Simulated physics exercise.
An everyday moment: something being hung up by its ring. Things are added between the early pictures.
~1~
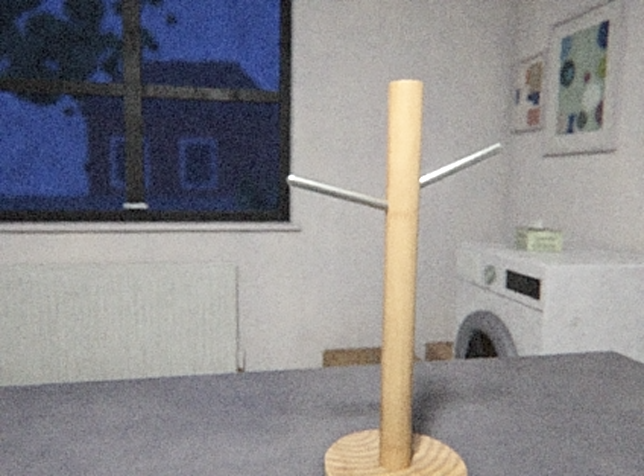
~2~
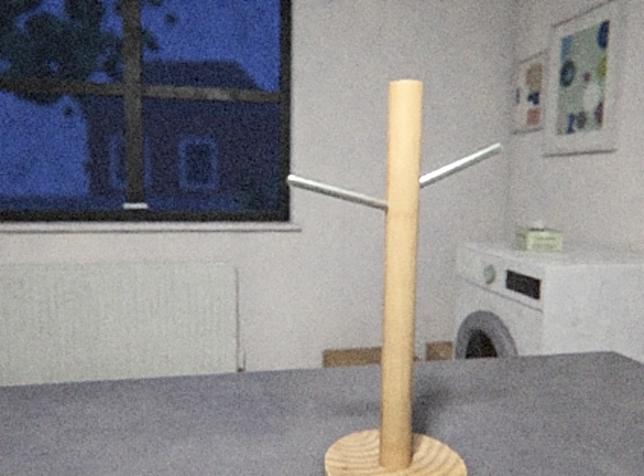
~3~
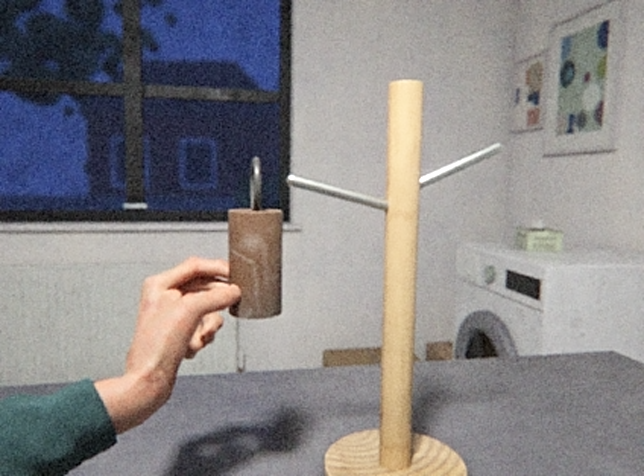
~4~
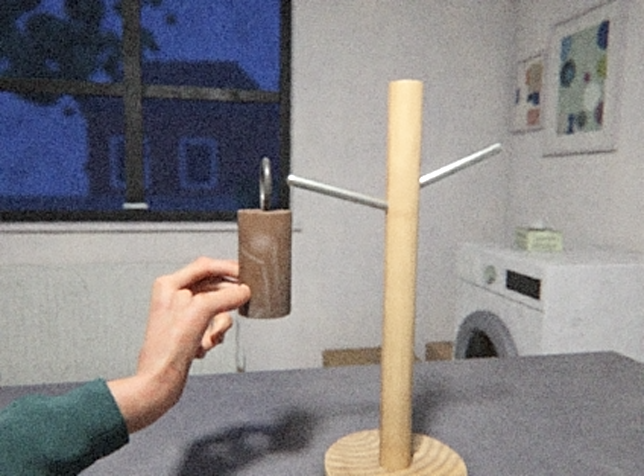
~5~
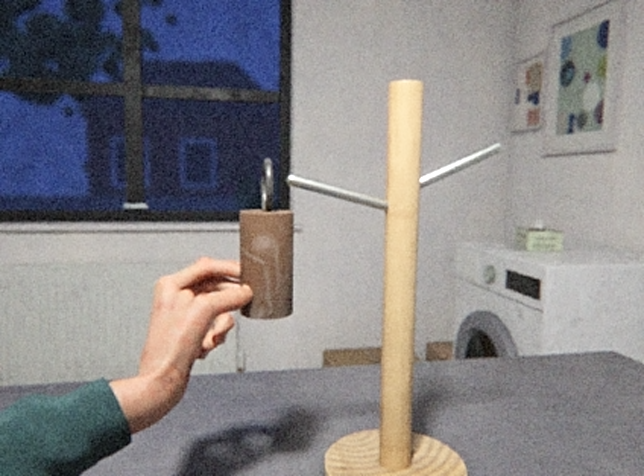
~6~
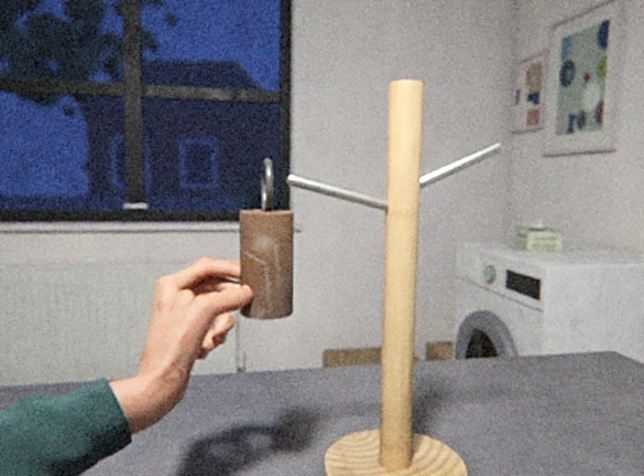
In this clip, a wooden peg stand stands alone on a grey table, then a hand appears at left holding a brown cylindrical object by its side, moves it slightly right to the tip of the left peg, and keeps it there.
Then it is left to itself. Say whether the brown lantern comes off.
Here the brown lantern drops to the table.
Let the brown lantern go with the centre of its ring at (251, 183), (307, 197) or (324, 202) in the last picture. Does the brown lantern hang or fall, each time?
One after another: It falls; stays up; stays on its peg.
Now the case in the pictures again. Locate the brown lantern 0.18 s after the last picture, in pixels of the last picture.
At about (267, 327).
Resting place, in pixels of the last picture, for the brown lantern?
At about (266, 417).
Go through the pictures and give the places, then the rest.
Peg stand (396, 287), in the first frame.
Peg stand (396, 287), in the second frame.
Still on the way; brown lantern (255, 236); peg stand (396, 287), in the third frame.
Still on the way; brown lantern (265, 236); peg stand (396, 287), in the fourth frame.
Still on the way; brown lantern (267, 237); peg stand (396, 287), in the fifth frame.
In place, still held; brown lantern (267, 237); peg stand (396, 287), in the sixth frame.
Then, 0.18 s later than the last frame, brown lantern dropping near (267, 327).
When it is over, the brown lantern falls off, near (266, 418).
